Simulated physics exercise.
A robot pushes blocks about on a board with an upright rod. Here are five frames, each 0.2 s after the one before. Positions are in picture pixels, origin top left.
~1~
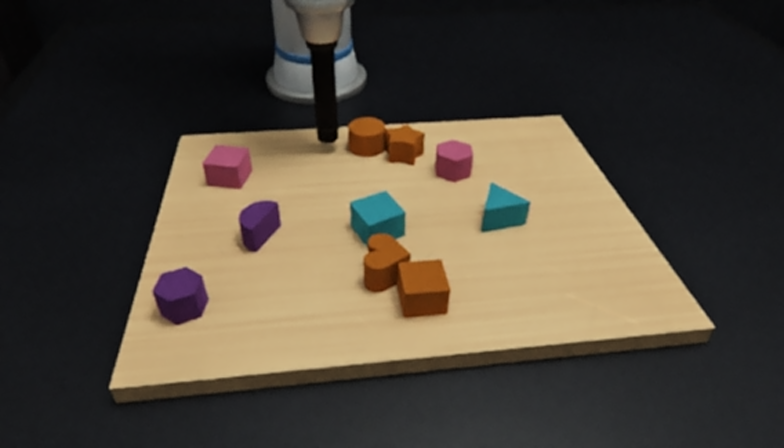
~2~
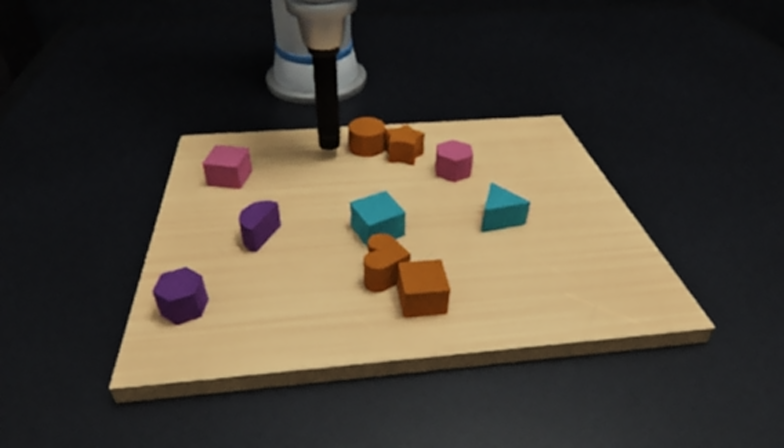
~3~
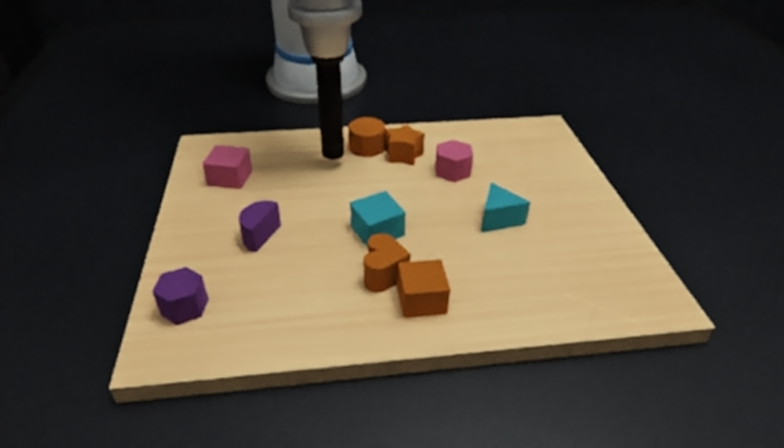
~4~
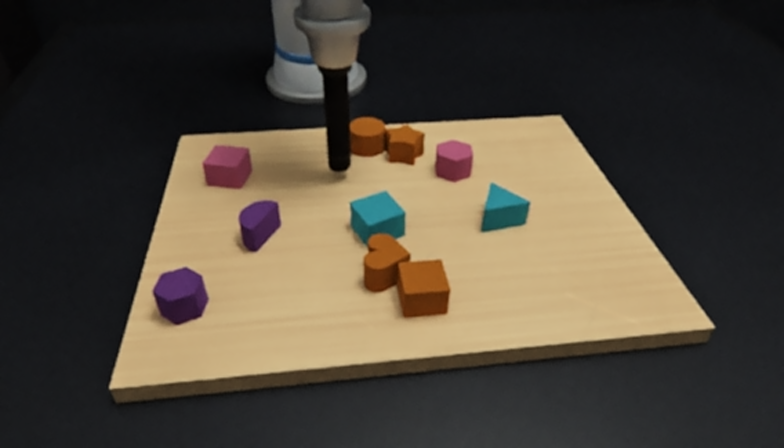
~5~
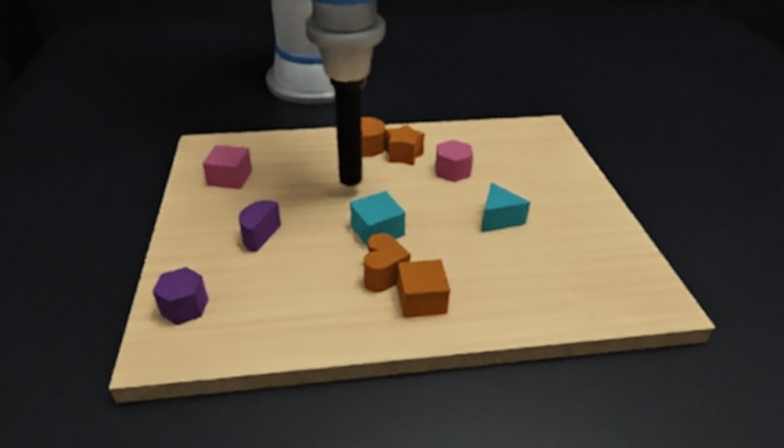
The black rod moves slightly down and right across the board while the blocks stay still.
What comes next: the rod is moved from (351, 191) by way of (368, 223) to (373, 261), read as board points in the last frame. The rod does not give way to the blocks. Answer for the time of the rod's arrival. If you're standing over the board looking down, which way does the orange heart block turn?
Viewed from above, counterclockwise.
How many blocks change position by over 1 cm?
The count will be 3 or more.
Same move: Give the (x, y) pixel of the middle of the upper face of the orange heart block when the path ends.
It should be at about (382, 297).
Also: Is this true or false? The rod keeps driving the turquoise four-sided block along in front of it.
Answer: True.
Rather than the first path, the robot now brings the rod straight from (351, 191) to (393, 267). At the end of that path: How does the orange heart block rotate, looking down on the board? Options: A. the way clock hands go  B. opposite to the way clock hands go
Option B.
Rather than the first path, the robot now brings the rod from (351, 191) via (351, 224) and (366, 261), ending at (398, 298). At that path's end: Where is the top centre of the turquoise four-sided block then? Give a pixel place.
For the centre of its top, I'd go with (398, 220).
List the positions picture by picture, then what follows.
Rod tip at (328, 139); block tops, turquoise four-sided block at (378, 207); orange heart block at (384, 250); orange four-sided block at (424, 276), in the first picture.
Rod at (330, 146); blocks unchanged, in the second picture.
Rod at (333, 155); blocks unchanged, in the third picture.
Rod at (340, 166); blocks unchanged, in the fourth picture.
Rod at (351, 181); turquoise four-sided block at (378, 207); orange heart block at (384, 250); orange four-sided block at (424, 276), in the fifth picture.
On the path given first. One third of the way, rod at (364, 202); nothing pushed yet.
Two thirds of the way, rod at (371, 224); turquoise four-sided block at (385, 233); orange heart block at (384, 270); orange four-sided block at (432, 284), turned 25° anticlockwise.
At the end, rod at (373, 249); turquoise four-sided block at (378, 263), turned 35° clockwise; orange heart block at (382, 297), turned 45° anticlockwise; orange four-sided block at (435, 290), turned 55° anticlockwise.
